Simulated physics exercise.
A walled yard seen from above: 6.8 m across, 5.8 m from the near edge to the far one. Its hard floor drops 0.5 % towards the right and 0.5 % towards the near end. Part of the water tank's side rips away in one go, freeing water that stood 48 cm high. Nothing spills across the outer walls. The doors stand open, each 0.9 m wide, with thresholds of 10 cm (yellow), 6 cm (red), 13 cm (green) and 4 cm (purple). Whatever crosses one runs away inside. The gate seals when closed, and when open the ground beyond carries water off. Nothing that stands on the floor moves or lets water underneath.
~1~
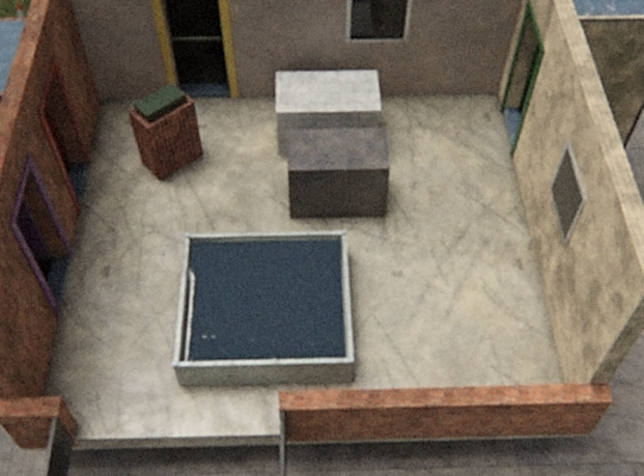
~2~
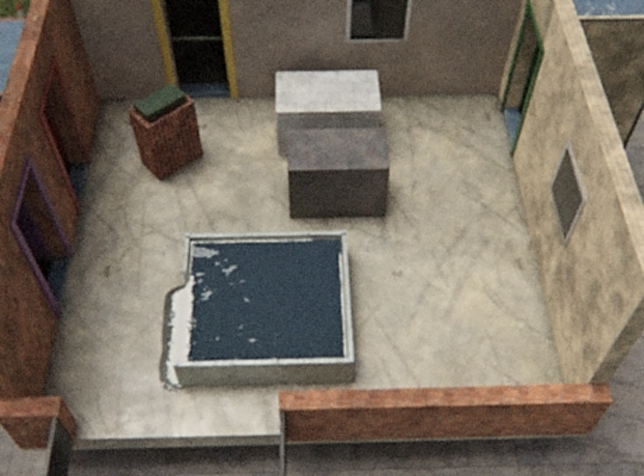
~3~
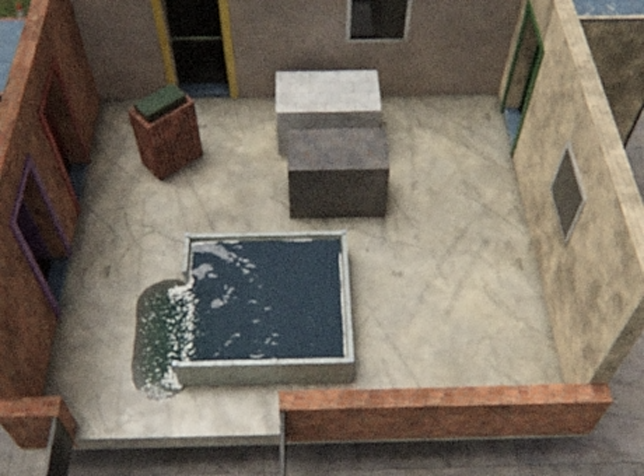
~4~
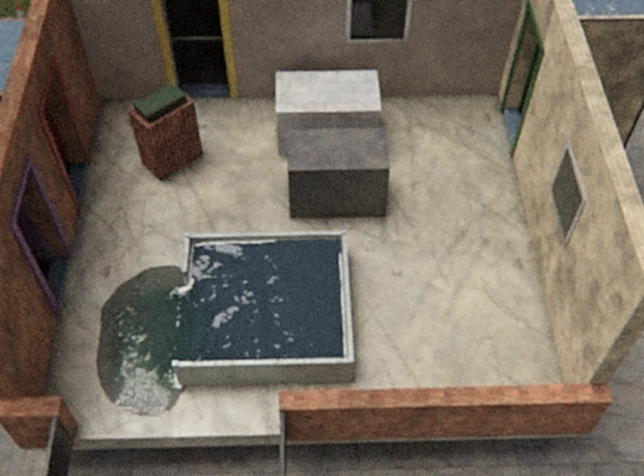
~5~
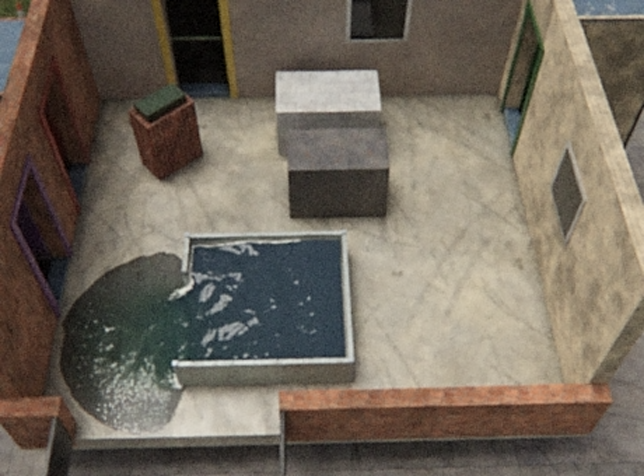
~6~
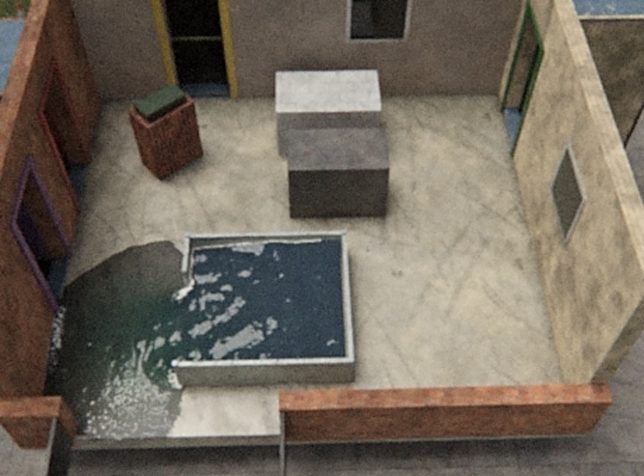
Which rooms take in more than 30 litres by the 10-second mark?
The water let in: At the yellow door it keeps below the limit; at the red door it keeps below the limit; at the green door it does not reach the limit; at the purple door it exceeds the limit.
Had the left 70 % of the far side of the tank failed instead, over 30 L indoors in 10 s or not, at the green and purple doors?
Then: Green under, purple below.
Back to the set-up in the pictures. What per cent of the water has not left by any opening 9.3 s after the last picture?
Some 54 per cent remains.
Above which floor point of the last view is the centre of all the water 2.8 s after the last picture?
Around (182, 312).
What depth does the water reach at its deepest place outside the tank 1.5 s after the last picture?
Up to some 33 cm.
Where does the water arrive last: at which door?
The green one.
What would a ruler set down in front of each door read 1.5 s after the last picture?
In cm: Yellow 0, red 3, green 0, purple 17.
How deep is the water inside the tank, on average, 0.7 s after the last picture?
Roughly 33 cm on average.
Then, 0.7 s after the last picture water covers 15 % of the floor and is deepest (42 cm) near (39, 421); yellow door not reached, red door not reached, green door not reached, purple door 15 cm at the sill, 24 L in.
Then, 1.5 s after the last picture water covers 15 % of the floor and is deepest (33 cm) near (41, 408); yellow door not reached, red door 3 cm at the sill, 0 L in, green door not reached, purple door 17 cm at the sill, 80 L in.
Then, 2.8 s after the last picture water covers 30 % of the floor and is deepest (20 cm) near (39, 421); yellow door not reached, red door 5 cm at the sill, 0 L in, green door not reached, purple door 13 cm at the sill, 161 L in.
Then, 5.3 s after the last picture water covers 40 % of the floor and is deepest (12 cm) near (39, 421); yellow door 5 cm at the sill, 0 L in, red door 4 cm at the sill, 0 L in, green door not reached, purple door 9 cm at the sill, 217 L in.
Then, 9.3 s after the last picture water covers 55 % of the floor and is deepest (8 cm) near (269, 130); yellow door 4 cm at the sill, 0 L in, red door 4 cm at the sill, 0 L in, green door 4 cm at the sill, 0 L in, purple door 5 cm at the sill, 241 L in.
